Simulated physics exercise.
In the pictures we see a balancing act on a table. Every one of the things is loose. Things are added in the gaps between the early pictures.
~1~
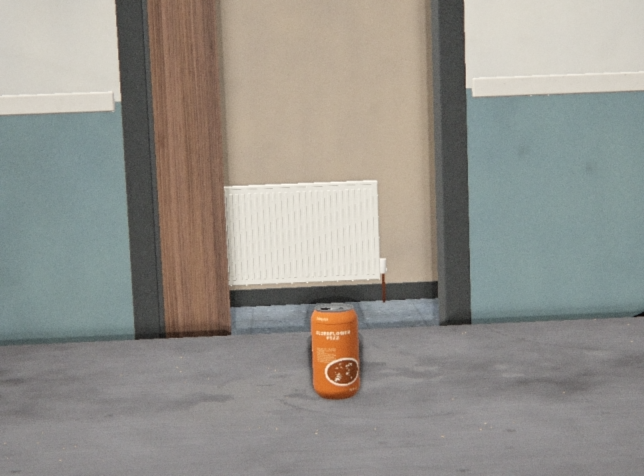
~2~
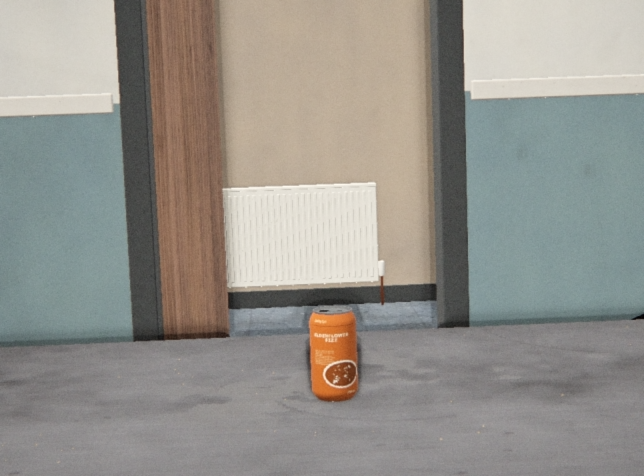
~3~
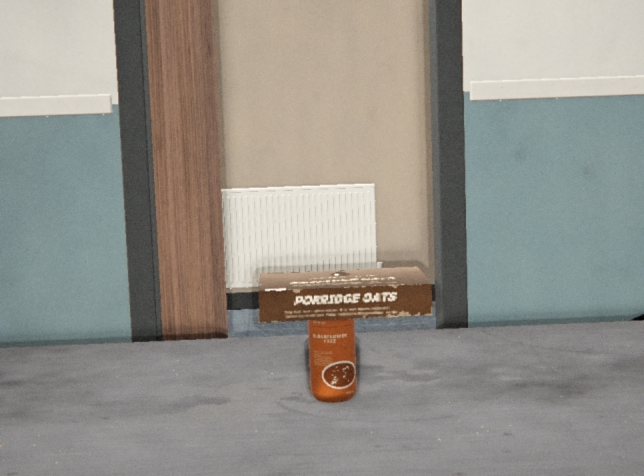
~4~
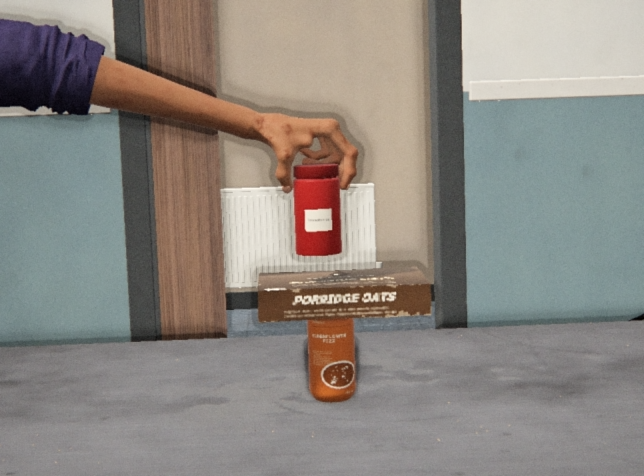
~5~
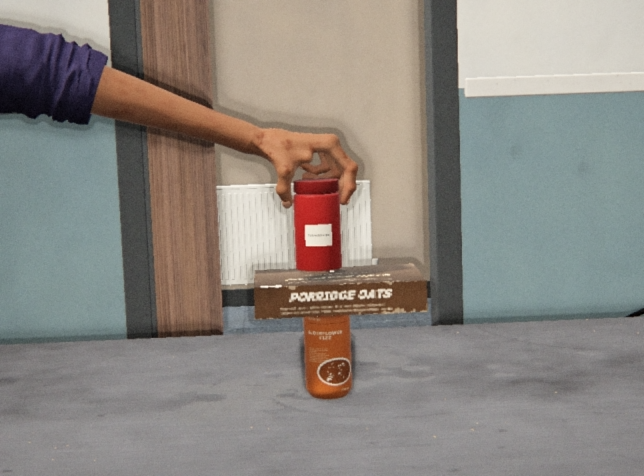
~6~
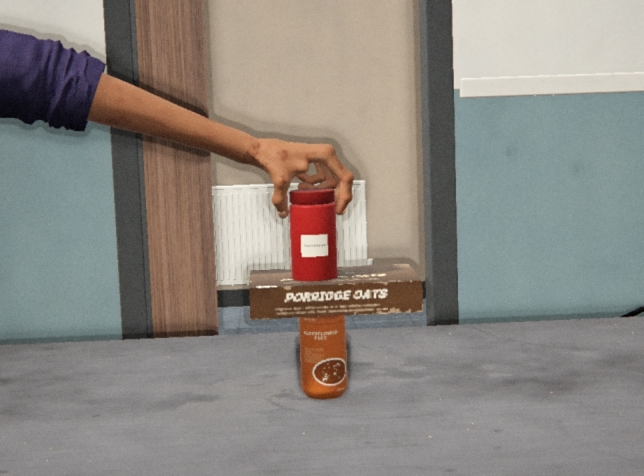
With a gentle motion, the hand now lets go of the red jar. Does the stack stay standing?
Yes - my guess is that nothing will drop.
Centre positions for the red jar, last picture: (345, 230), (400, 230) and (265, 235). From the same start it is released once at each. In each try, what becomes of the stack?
So, first it stays steady, next it tips over, and last it stays steady.
Then, 0.80 s past the last view, nothing moves.
Then, 1.70 s past the last view, red jar resting near (313, 235).
Finally, all 3 still in place. Final places as the last picture's camera would see them, red jar near (313, 235). The stack stays up.
